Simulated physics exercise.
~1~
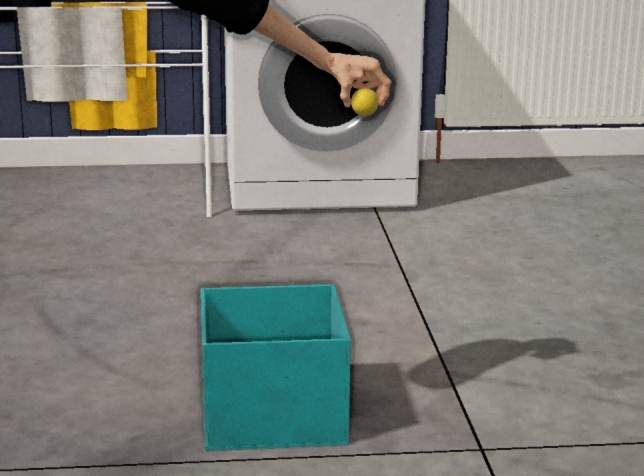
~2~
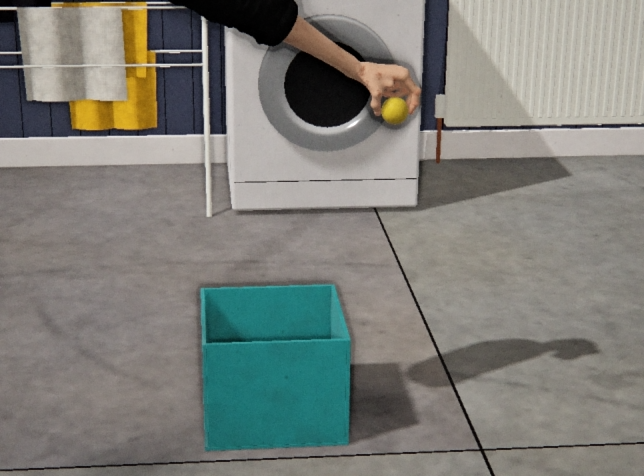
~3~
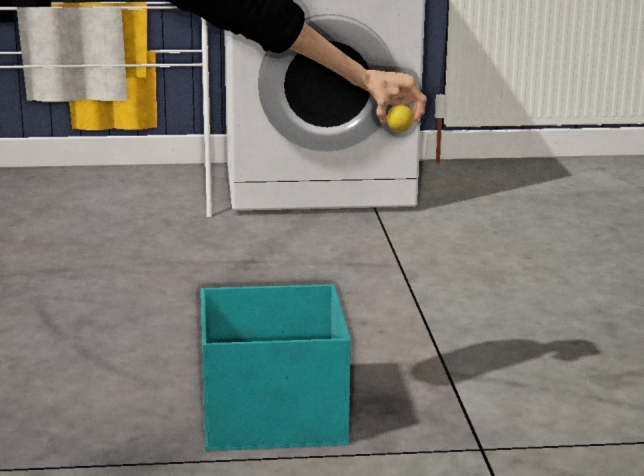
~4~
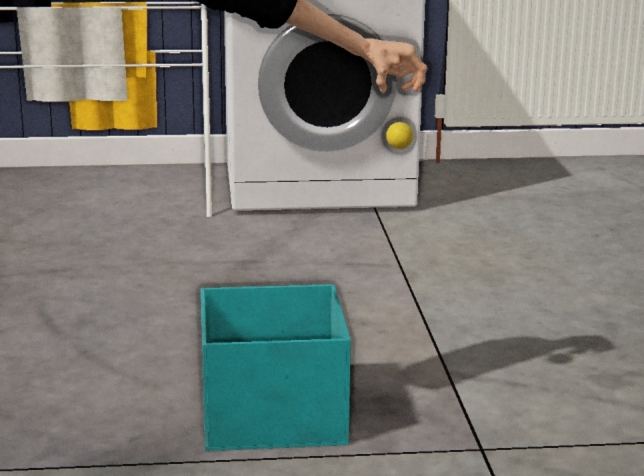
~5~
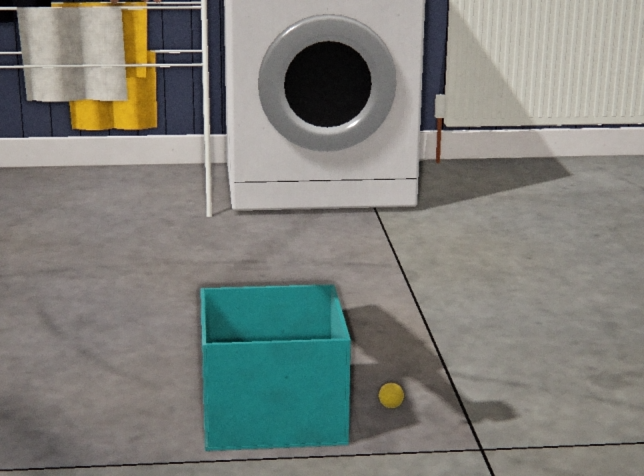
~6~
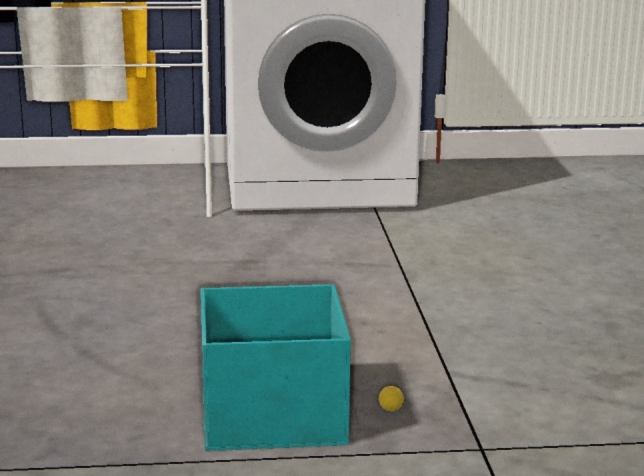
A hand reaching from a dark sleeve holds a small yellow lemon in front of a white washing machine, seen from a still, slightly raised view of a laundry room. Below it, an open teal crate sits on the grey tiled floor, with grey and yellow cloths on a rack at the left and a white radiator at the right. The hand carries the lemon to the right and lowers it slightly. Then the fingers open, the lemon drops, and the arm withdraws from view. The lemon misses the crate and comes to rest on the floor just to its right.
